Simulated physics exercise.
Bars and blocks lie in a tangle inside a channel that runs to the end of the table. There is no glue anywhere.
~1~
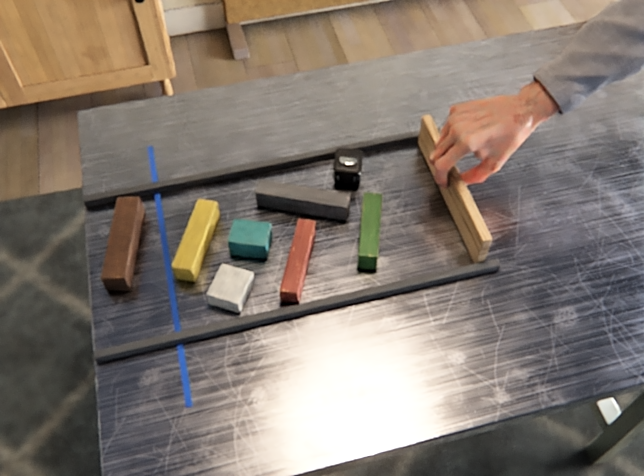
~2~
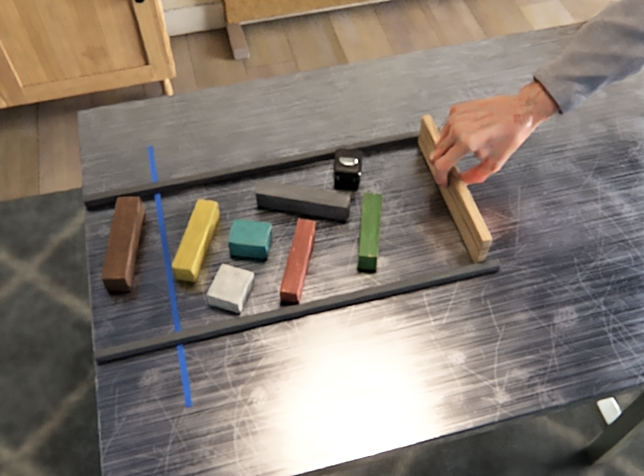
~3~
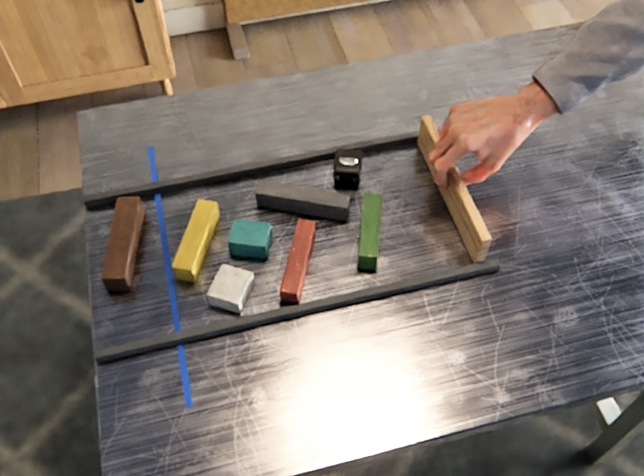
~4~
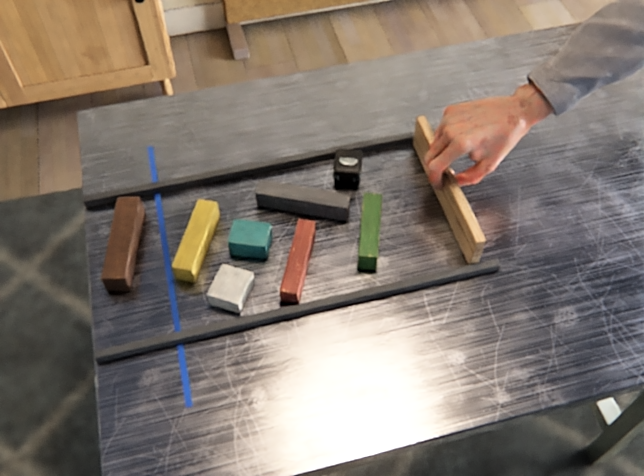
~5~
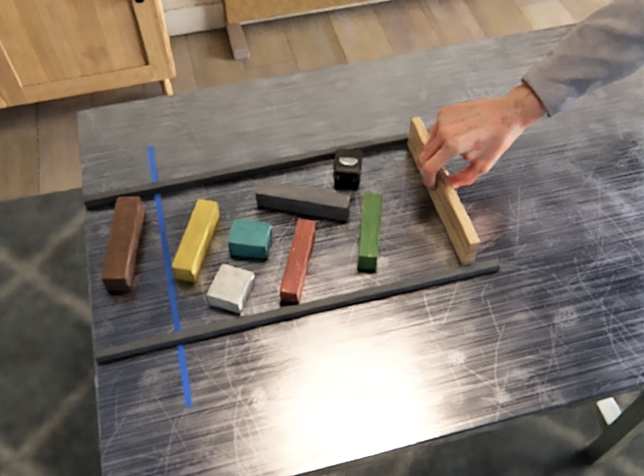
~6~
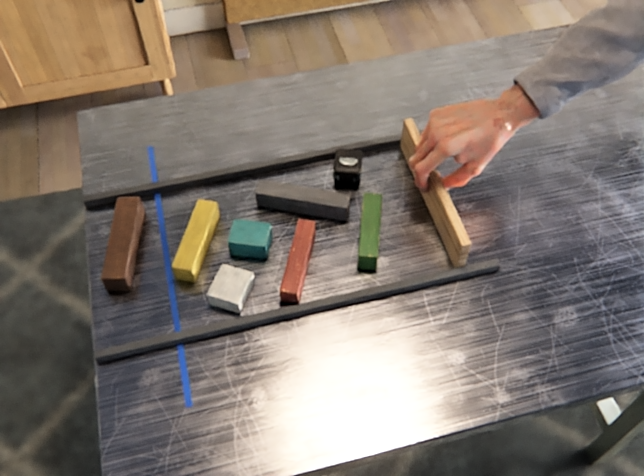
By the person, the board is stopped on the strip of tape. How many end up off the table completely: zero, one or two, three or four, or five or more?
Odds are the fallen group will hold just one or two.
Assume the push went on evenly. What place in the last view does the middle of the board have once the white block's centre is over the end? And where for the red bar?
(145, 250) and (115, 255), roughly.
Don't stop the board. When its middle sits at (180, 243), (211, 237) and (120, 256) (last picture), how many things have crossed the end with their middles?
Respectively, 1, 0 and 5.
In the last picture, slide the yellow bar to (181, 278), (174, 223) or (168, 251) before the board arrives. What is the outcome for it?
In that order, it tumbles off; drops off; tumbles off.
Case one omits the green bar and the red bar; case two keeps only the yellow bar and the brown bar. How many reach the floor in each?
0, then 0.
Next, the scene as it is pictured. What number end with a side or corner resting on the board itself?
2 are in contact with it.
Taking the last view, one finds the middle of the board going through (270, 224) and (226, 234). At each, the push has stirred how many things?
Answer - first 7, then 8.
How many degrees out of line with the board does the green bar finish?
The angle is some 0°.
Early on, none off yet; brown bar at rest near (124, 242); yellow bar at rest near (197, 240); white block at rest near (231, 289).
Finally, the number that fall off is one or two; lost, yellow bar and brown bar.
